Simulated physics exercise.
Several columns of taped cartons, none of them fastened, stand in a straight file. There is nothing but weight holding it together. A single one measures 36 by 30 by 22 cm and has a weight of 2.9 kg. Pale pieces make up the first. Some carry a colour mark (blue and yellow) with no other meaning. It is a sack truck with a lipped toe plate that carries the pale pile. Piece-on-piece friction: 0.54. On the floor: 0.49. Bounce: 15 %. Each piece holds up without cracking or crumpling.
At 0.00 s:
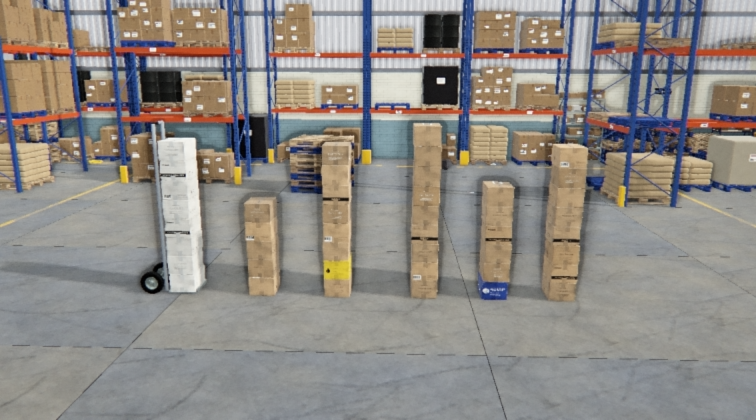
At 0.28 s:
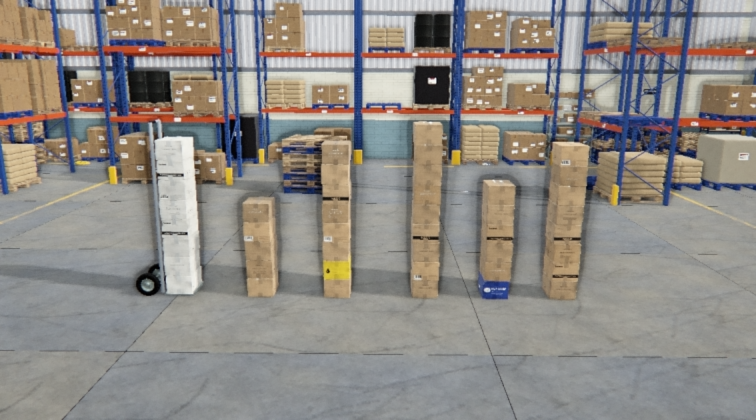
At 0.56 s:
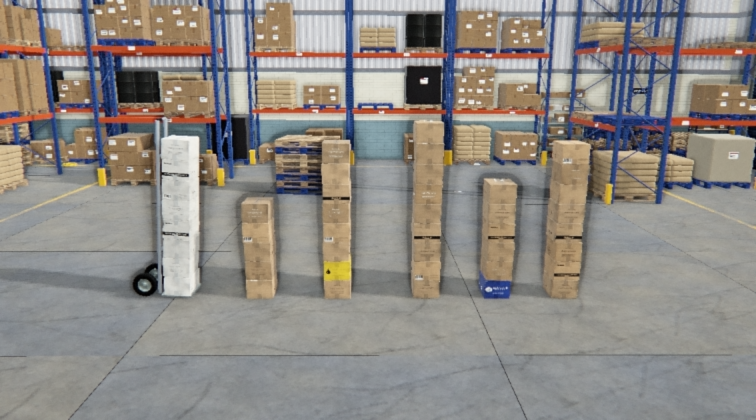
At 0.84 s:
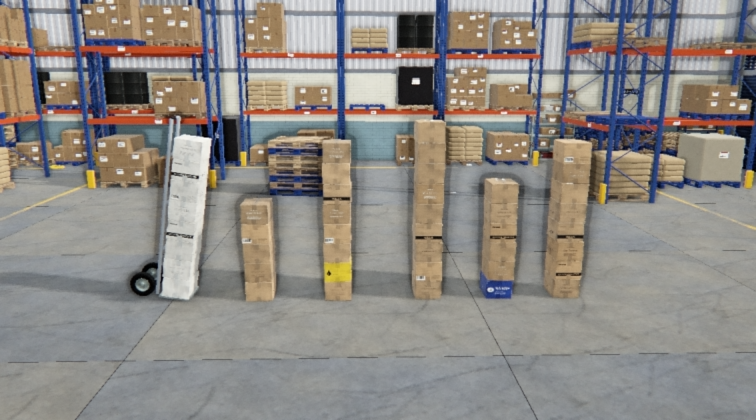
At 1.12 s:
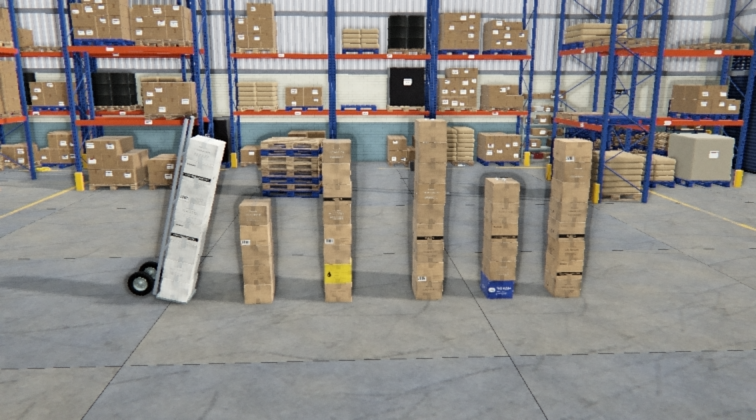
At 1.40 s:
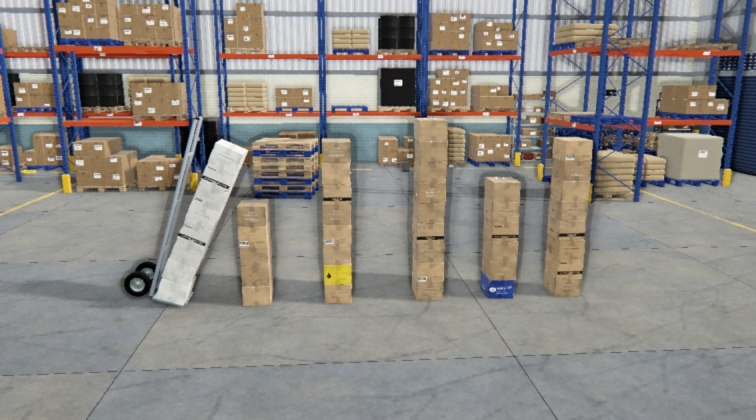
A hand truck at the left end of a row begins upright, then tilts steadily to the right with its stack of white cartons, which leans further over its toe plate. Five brown carton columns of differing heights stand still beside it, one with a yellow band, another with a blue base. The camera, facing them in a racked warehouse, circles slightly, shifting the shelves behind leftward.
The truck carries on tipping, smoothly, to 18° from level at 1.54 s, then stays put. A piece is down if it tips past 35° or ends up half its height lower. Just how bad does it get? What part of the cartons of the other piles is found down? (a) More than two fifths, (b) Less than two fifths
a, more than two fifths.
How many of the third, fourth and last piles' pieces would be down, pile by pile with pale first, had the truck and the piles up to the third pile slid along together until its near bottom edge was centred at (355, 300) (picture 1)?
Down by pile: Third 8, fourth 9, last 8.
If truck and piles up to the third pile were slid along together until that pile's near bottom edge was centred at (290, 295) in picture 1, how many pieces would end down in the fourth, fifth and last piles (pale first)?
Pile by pile, you'd see fourth at 8, fifth at 5 and last at 7 down.
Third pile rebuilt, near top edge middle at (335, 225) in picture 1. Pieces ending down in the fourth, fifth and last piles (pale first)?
Counts down - fourth: 0; fifth: 0; last: 0.
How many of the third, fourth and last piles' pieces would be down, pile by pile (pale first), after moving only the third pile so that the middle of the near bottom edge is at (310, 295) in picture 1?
Pile tally - third: 8, fourth: 8, last: 7.
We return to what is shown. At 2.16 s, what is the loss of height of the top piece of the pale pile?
140 cm.
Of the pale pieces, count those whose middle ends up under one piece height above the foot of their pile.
The count is 4.
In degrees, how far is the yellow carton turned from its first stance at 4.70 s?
Some 60°.
By 2.16 s, 7 of the pale pile down; none of the 36 other cartons down, 5 disturbed.
By 3.28 s, 7 of the pale pile down; 13 of the 36 other cartons down; yellow carton tilted 41°.
By 4.02 s, 7 of the pale pile down; 22 of the 36 other cartons down; yellow carton tilted 61°, 15 cm lower; blue carton tilted 31°.
By 4.70 s, 7 of the pale pile down; 36 of the 36 other cartons down; yellow carton tilted 61°, 15 cm lower; blue carton tilted 42°.
When it is over (5.8 s), 7 of the pale pile down; 36 of the 36 other cartons down; yellow carton tilted 61°, 15 cm lower; blue carton tilted 42°. That is 100 per cent. In pixels of the last frame, middles, yellow carton near (373, 281), blue carton near (508, 278).
